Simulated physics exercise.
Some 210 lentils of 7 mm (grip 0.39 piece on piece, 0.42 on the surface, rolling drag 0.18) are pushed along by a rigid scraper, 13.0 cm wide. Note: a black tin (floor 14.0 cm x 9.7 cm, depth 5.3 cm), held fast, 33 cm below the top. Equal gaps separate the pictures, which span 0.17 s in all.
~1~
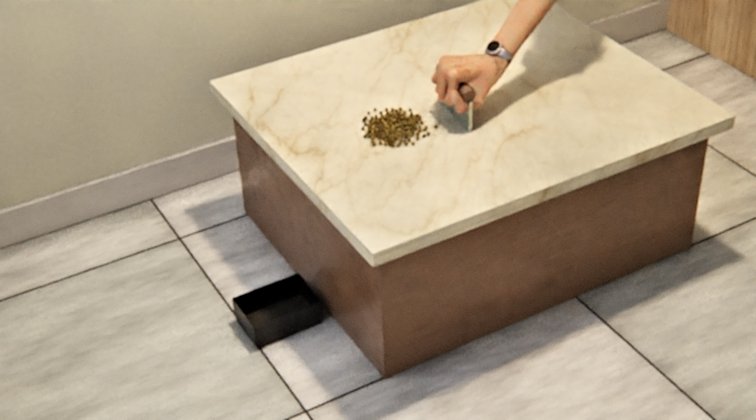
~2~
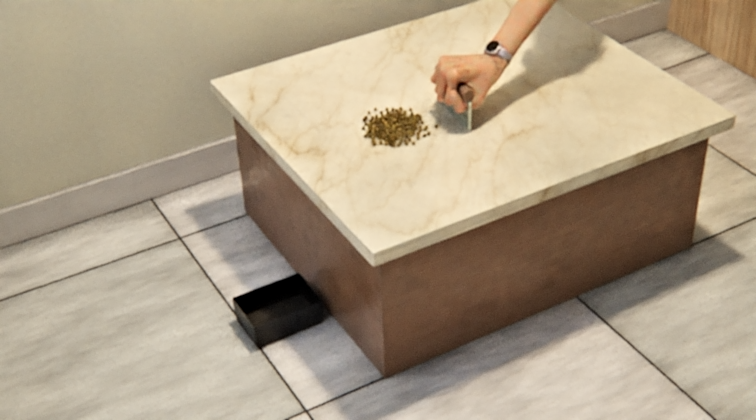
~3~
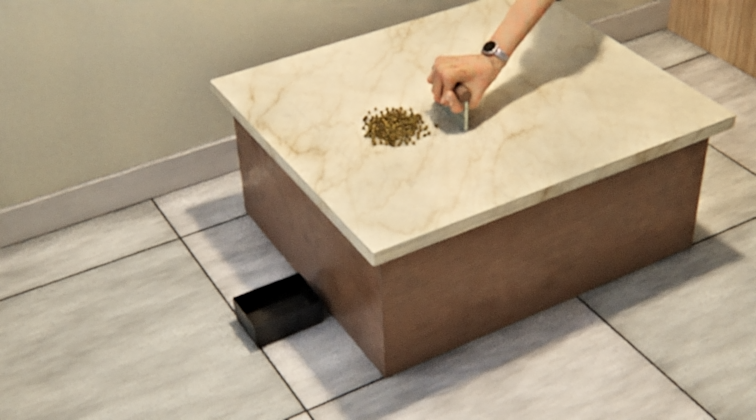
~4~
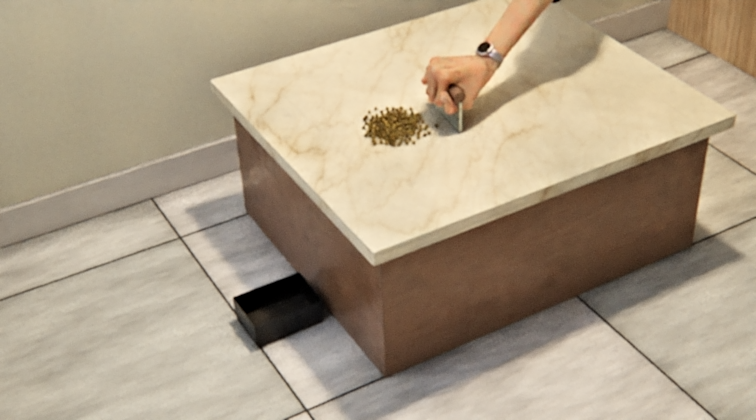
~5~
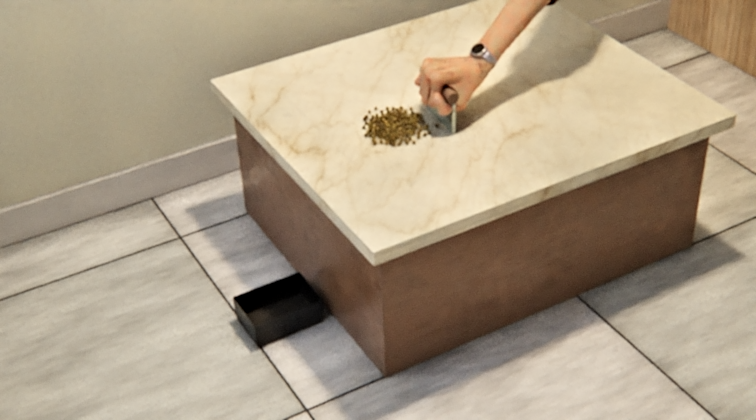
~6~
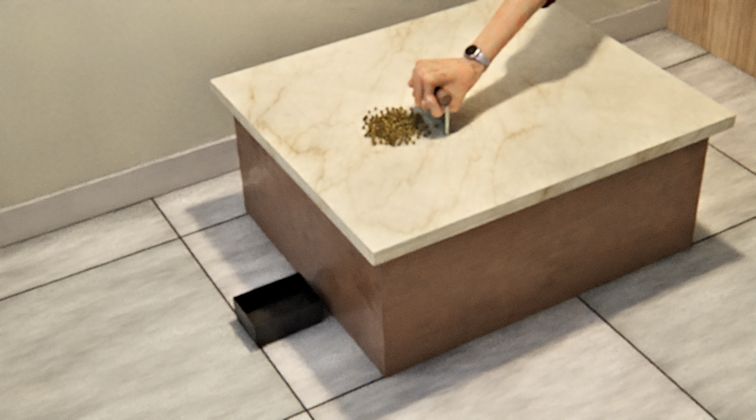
The footage shows a hand wearing a watch holding a scraper upright on a marble-patterned slab and sliding it a short way left, up to a small pile of lentils, while a black tin sits still on the tiled floor.
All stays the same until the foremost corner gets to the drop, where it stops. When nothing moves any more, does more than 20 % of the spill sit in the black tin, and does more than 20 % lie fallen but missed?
Black tin: Not more; missed: More.
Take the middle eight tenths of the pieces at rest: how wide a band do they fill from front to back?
18 cm.
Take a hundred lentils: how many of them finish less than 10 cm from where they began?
Close to 15 per cent finishes that near its start.
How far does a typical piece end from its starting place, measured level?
That comes to about 32 cm.
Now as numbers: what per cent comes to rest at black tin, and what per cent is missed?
Black tin at 15 per cent; missed at 55 per cent.
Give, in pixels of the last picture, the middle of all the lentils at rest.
Roughly at (258, 297).
Then, 0.34 s after the last picture, scraper 19 cm from its start, spill 16 cm wide; still on top 100 %.
Then, 0.70 s after the last picture, scraper 32 cm from its start, spill 18 cm wide; off the edge, not caught 5 %, still on top 95 %.
Then, 0.99 s after the last picture, scraper 34 cm from its start, spill 18 cm wide; black tin 15 %, off the edge, not caught 55 %, still on top 35 %.
In the end, black tin 15 %, fallen but missed 55 %, still on top 35 %.
